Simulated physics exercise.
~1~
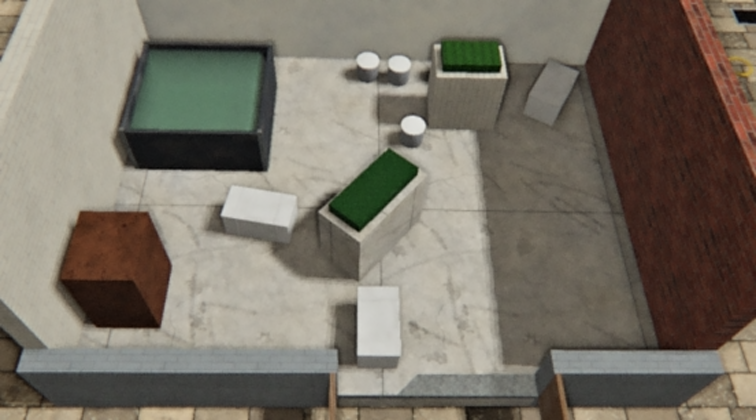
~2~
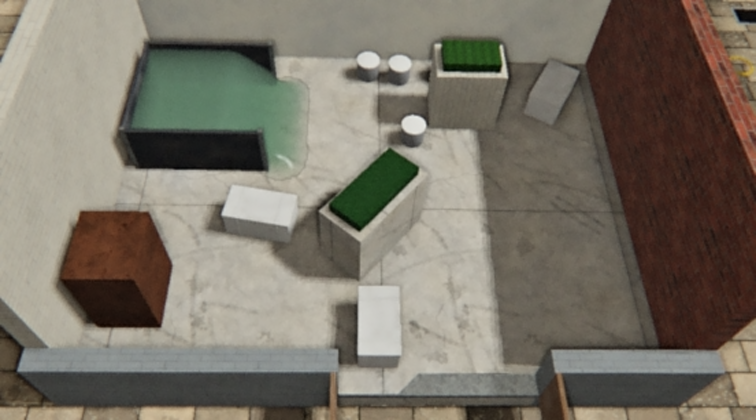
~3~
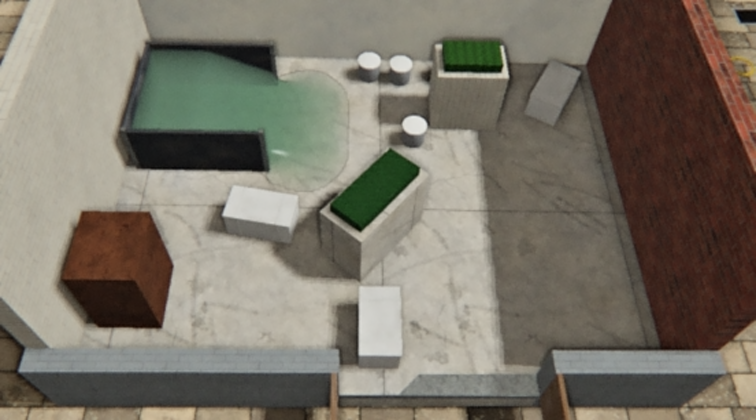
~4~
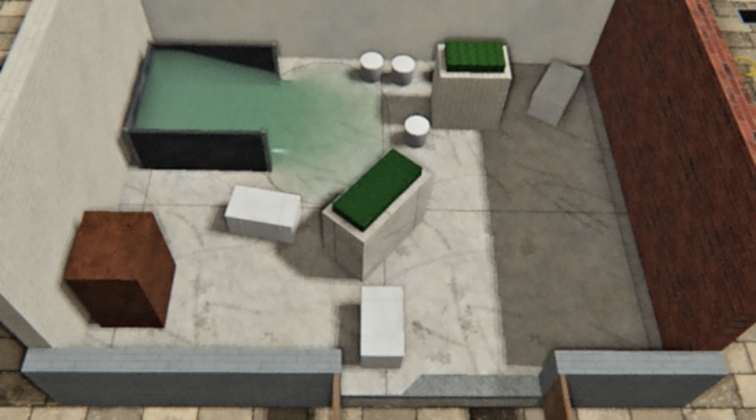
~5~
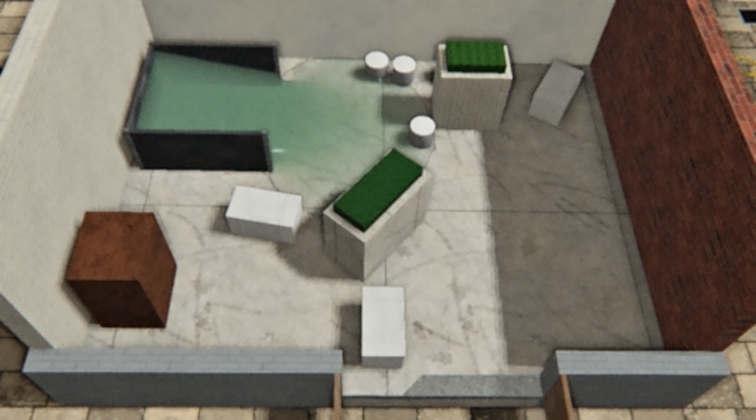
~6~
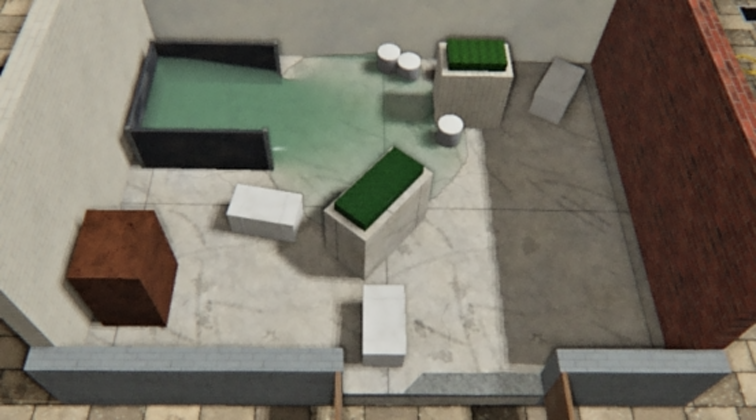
Greenish water poured out through the open right side of a dark-walled tank and spread rightward across the pale yard floor, then nudged the small white pails to the right, past the grass-topped planters.
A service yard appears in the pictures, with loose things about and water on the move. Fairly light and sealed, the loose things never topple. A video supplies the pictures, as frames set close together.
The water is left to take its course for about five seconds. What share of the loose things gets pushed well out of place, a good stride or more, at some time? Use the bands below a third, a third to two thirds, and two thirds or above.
It falls two thirds or above.
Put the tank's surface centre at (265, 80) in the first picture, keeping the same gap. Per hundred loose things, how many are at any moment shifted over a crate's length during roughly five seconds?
Roughly 70 per cent.
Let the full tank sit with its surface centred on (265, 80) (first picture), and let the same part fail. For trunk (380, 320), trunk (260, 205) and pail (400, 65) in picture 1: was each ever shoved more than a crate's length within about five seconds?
Well, the first one didn't get far, the second didn't get far, and the third got driven a long way.
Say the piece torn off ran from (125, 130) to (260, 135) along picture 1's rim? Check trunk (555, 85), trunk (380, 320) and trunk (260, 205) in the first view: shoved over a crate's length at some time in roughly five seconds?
In the order asked: Never gets that far, then goes the distance, then goes the distance.
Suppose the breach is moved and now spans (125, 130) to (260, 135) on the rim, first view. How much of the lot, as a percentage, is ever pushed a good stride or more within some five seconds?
Roughly 30 in a hundred.
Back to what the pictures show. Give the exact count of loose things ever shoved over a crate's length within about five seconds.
5.
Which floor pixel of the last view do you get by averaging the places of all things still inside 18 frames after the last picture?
Somewhere near (503, 169) in the last view.
A moment on, 3 of 7 are well off their spots; 2 afloat.
Next, 4 of 7 are well off their spots; 4 afloat.
Later, 5 of 7 are well off their spots; 5 afloat.
In the end, 5 of 7 are well off their spots, and 5 have been at some point; 4 afloat.
